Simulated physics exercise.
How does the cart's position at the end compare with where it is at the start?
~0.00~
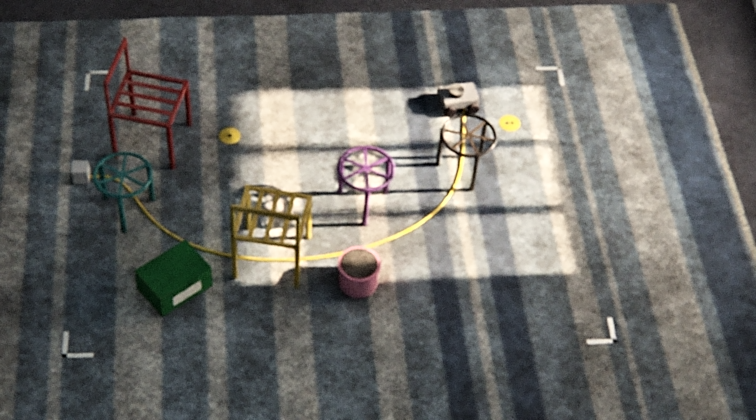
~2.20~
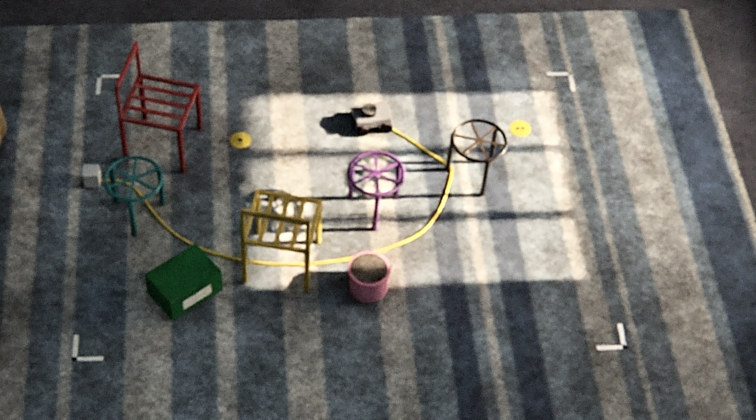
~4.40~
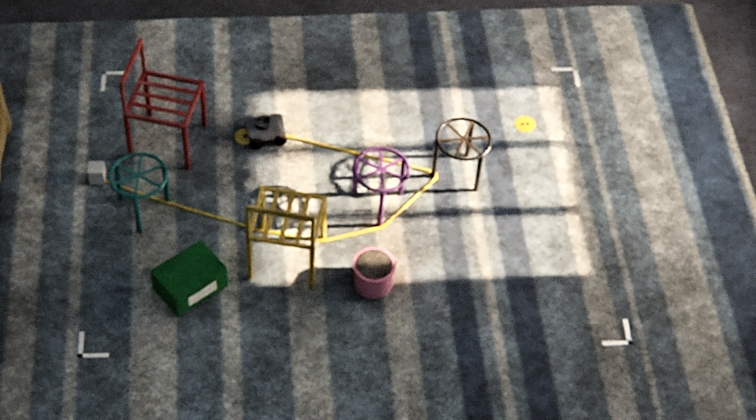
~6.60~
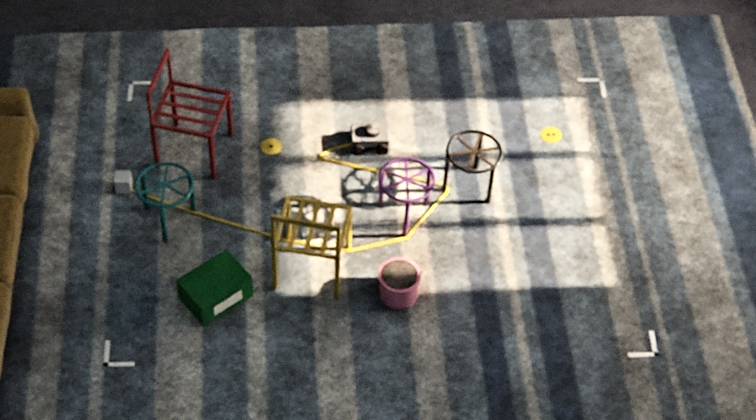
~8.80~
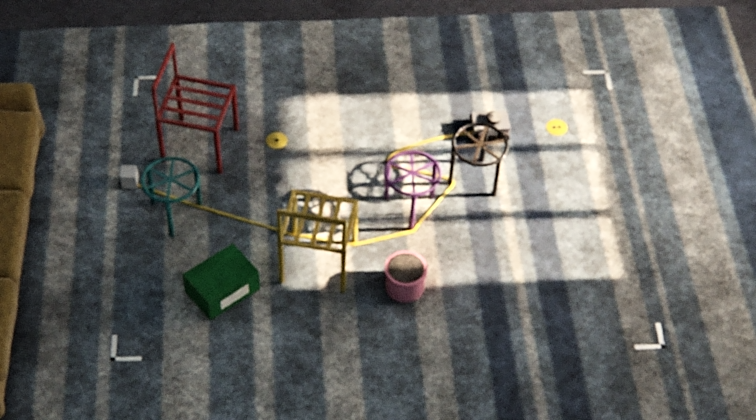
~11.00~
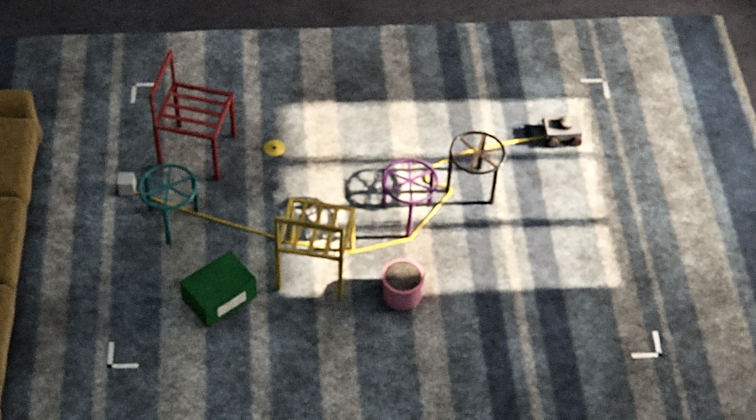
At the start the cart is just behind the black stool, near the top of the bright patch. At the end it is farther right and a little lower in view, to the right of the black stool and over the right yellow mark.
